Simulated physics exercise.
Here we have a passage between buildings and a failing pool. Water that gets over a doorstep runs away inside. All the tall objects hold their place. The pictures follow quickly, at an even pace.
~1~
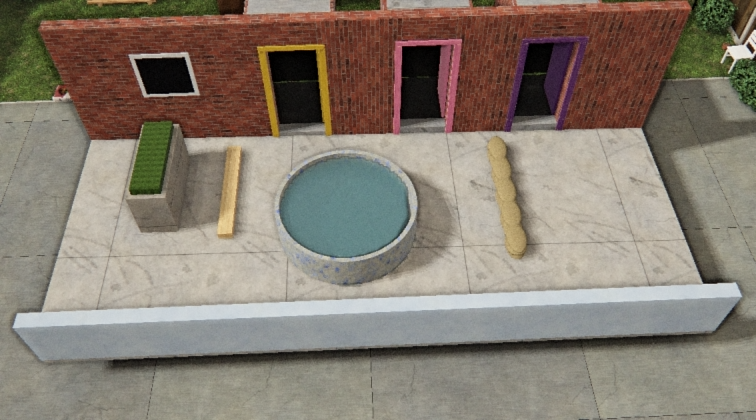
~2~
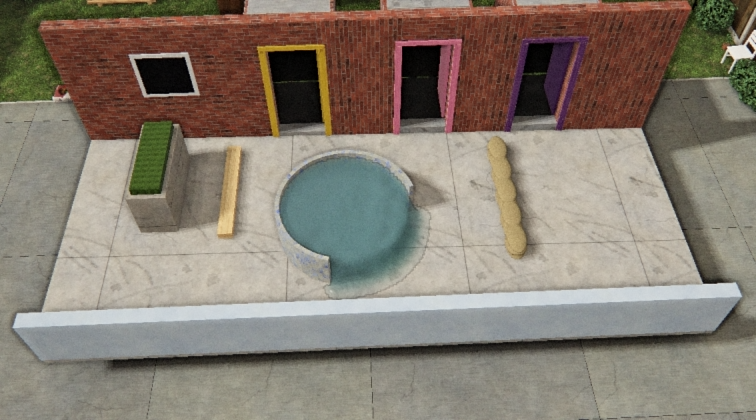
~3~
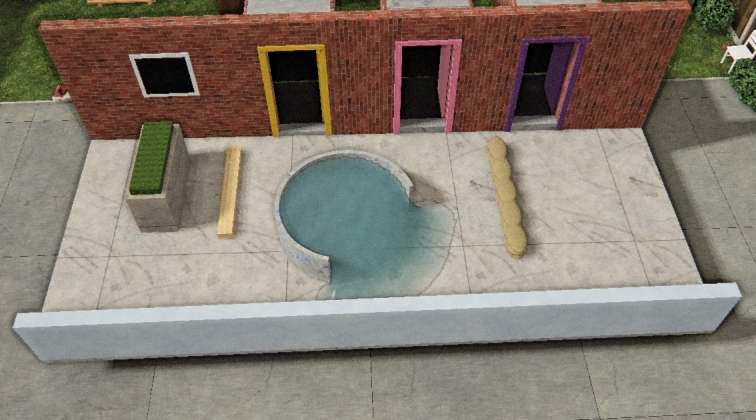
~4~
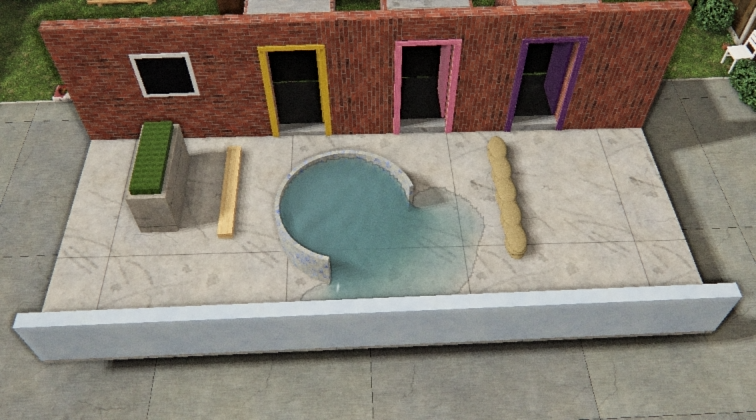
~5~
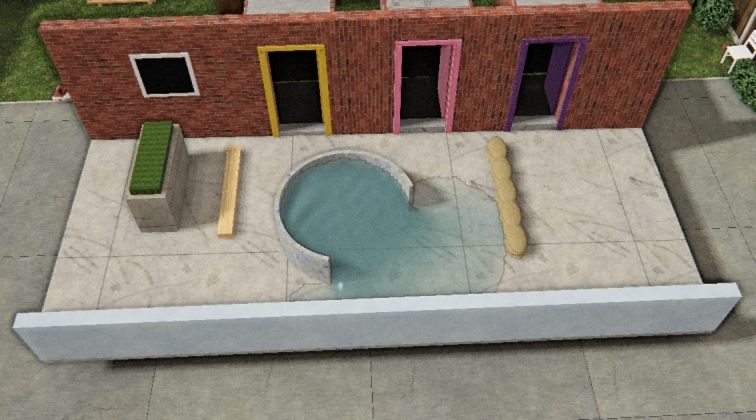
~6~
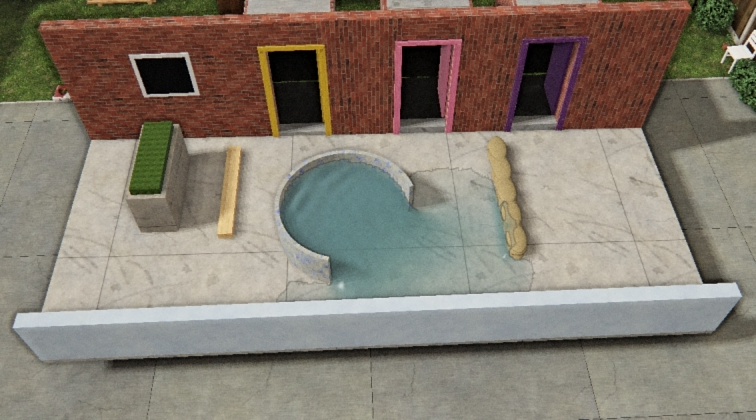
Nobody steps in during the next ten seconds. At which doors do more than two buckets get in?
The yellow door holds within the limit; the purple door holds within the limit; the pink door holds within the limit.
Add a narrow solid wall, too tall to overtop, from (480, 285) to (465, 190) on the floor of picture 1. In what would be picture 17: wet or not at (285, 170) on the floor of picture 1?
Answer: No water.
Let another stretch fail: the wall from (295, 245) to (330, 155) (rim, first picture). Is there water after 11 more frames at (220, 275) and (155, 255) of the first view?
In turn: Under water, under water.
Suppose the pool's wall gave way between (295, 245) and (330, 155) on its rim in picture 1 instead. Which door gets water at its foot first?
I say the door marked yellow.
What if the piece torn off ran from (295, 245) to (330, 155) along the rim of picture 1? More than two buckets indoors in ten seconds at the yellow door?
My reading: The yellow door goes over.
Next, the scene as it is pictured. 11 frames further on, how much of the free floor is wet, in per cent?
Close to 40 %.
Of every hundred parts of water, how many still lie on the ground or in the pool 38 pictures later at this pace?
Near 54 in a hundred.
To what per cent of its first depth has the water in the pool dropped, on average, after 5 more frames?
About 48 per cent.
A moment on, water covers 25 % of the floor; the yellow door not reached, the purple door not reached, the pink door not reached.
Next, water covers 40 % of the floor; the yellow door not reached, the purple door not reached, the pink door wet at the sill, nothing in.
Then, water covers 60 % of the floor; the yellow door not reached, the purple door wet at the sill, nothing in, the pink door wet at the sill, nothing in.
Later, water covers 75 % of the floor; the yellow door wet at the sill, nothing in, the purple door wet at the sill, nothing in, the pink door wet at the sill, nothing in.
In the end, water covers 65 % of the floor; the yellow door wet at the sill, nothing in, the purple door wet at the sill, nothing in, the pink door wet at the sill, nothing in.
